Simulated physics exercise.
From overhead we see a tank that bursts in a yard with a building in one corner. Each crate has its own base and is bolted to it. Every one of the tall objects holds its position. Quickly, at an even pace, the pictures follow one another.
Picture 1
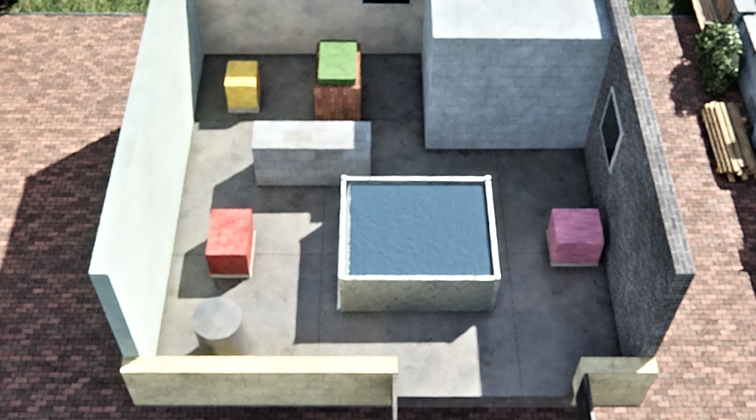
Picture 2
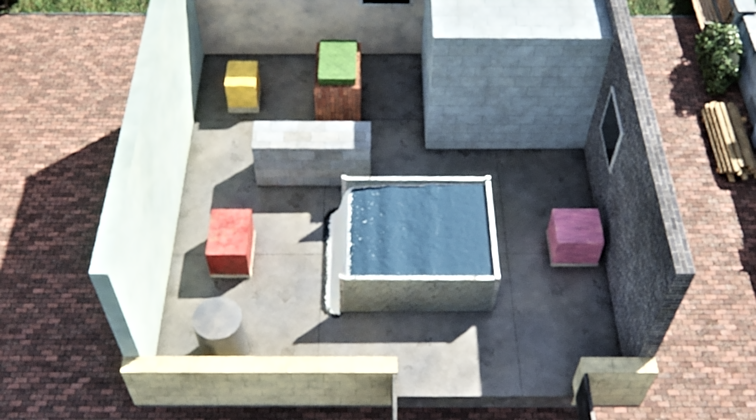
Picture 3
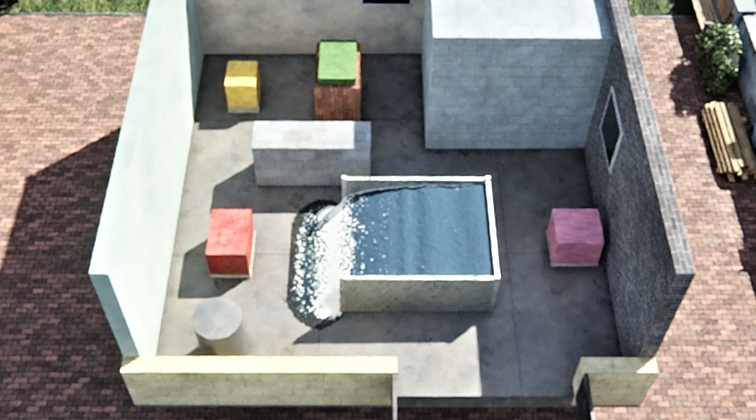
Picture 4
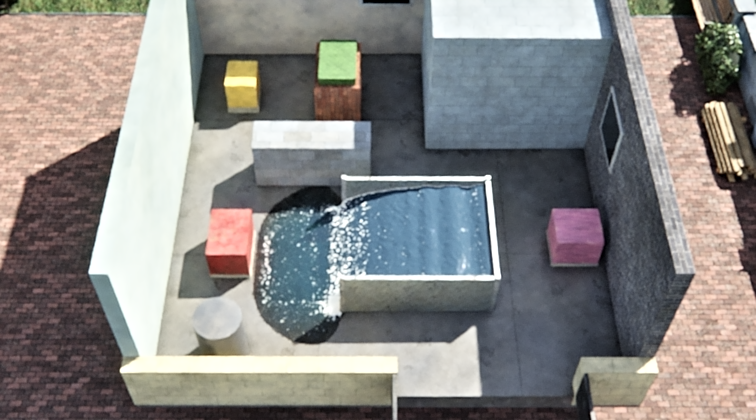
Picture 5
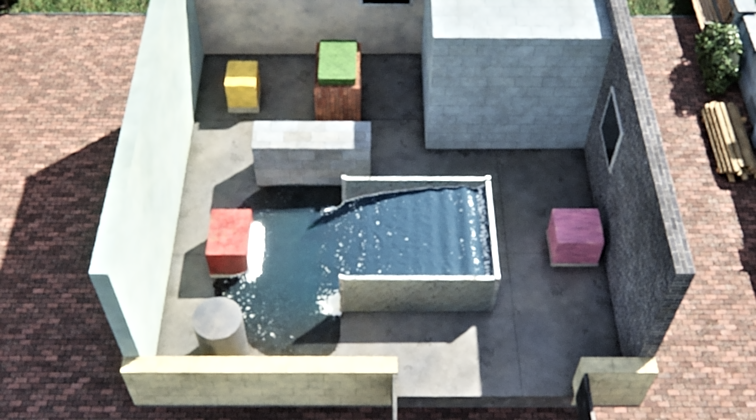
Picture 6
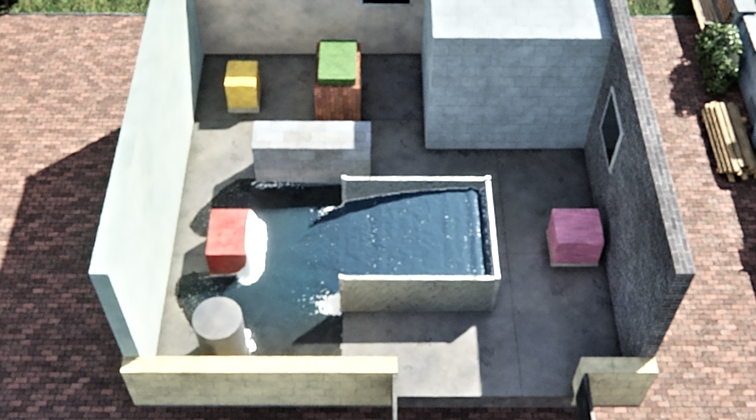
The footage shows a walled yard from overhead, where the left side of a full water tank opens and water pours out leftward, spreading across the floor around the red block and grey cylinder while the blocks stay put.
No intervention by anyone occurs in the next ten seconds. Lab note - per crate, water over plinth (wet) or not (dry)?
As I see it, the yellow crate will be caught by the water, the pink crate will be caught by the water, the red crate will be caught by the water.
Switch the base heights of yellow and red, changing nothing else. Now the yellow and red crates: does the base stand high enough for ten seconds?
Yellow crate drenched, red crate drenched.
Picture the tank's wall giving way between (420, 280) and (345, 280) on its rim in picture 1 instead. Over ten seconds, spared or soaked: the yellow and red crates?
My take: The yellow one stays clear, while the red one gets flooded.
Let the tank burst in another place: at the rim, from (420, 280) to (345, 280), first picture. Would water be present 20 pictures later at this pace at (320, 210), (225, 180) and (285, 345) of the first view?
Those three come out soaked, soaked and soaked, one after another.
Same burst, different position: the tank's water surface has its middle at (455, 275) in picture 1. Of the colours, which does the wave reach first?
The one in red comes first.
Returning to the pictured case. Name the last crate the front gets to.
Note: The pink-painted one.
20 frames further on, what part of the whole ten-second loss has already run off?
My reading is about 0 per cent.
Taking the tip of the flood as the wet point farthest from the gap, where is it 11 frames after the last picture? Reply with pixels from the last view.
Close to (205, 55).
A moment on, water covers 30 % of the floor; the yellow crate not reached, the pink crate not reached, the red crate water round its plinth.
Next, water covers 35 % of the floor; the yellow crate water round its plinth, the pink crate not reached, the red crate water round its plinth.
Then, water covers 65 % of the floor; the yellow crate water round its plinth, the pink crate not reached, the red crate water round its plinth.
Later, water covers 95 % of the floor; the yellow crate water round its plinth, the pink crate water round its plinth, the red crate water round its plinth.
In the end, water covers 100 % of the floor; the yellow crate was topped, the pink crate was topped, the red crate was topped.
